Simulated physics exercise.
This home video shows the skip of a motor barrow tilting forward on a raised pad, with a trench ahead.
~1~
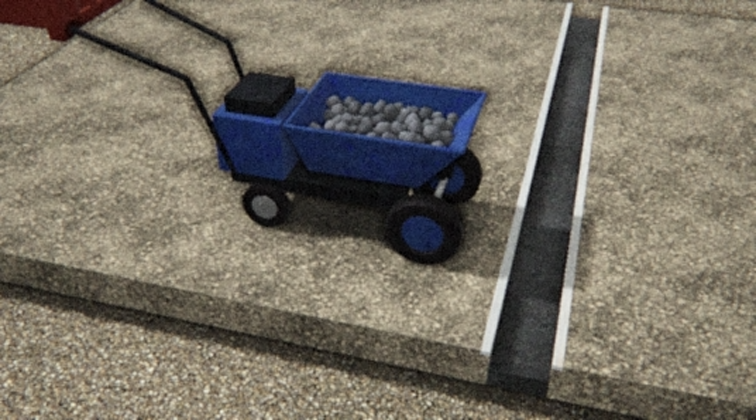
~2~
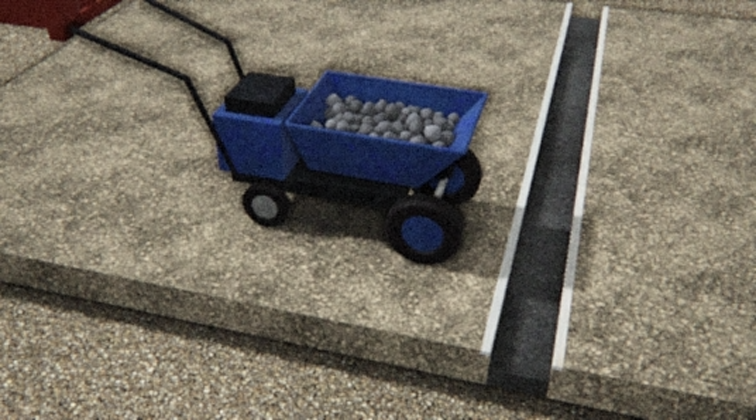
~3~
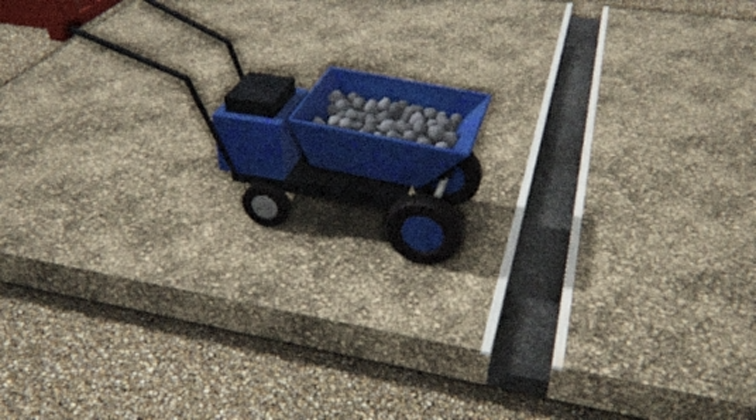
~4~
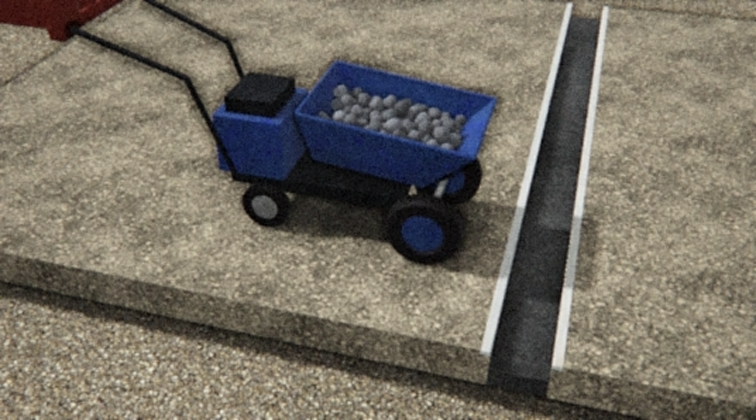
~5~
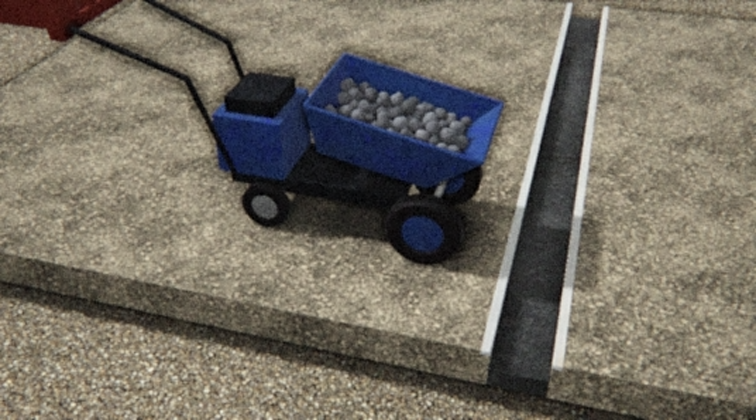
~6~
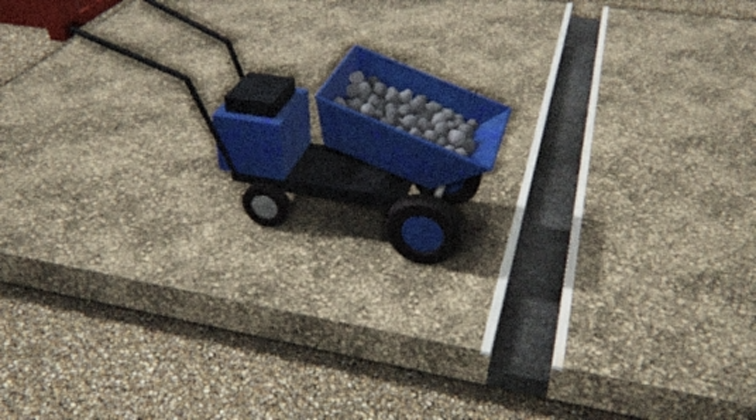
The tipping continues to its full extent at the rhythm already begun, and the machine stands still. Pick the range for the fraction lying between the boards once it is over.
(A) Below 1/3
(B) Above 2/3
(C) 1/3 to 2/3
Answer: C.
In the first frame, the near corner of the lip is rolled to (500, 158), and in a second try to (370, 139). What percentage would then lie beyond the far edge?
The first gives close to 90 per cent and the second 0 per cent.
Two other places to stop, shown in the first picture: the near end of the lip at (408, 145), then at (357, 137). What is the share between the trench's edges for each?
About 70 per cent for the first spot and about 30 per cent for the second.
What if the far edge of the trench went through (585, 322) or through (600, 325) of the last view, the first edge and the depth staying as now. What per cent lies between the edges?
About 80 and 90 per cent.
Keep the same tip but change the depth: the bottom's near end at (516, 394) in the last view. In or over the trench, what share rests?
Something like 60 %.
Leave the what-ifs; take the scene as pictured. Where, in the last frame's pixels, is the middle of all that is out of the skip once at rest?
Resting centre, last picture - approx. (568, 250).
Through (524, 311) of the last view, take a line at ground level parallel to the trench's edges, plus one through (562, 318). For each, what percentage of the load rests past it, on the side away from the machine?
Around 80 per cent for the first, around 50 per cent for the second.
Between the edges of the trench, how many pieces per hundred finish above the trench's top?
I'd put it near 20 in a hundred.
Just after the last frame, skip tipped steeply; every one in the skip.
A moment on, skip tipped right over; the larger part in the skip; about a tenth in or heaped over the trench; just a few beyond it; about a tenth falling.
Further on, skip tipped right over; about a tenth in the skip; roughly half in or heaped over the trench; roughly half beyond it.
When it is over, skip tipped right over; roughly half in or heaped over the trench; roughly half beyond it.
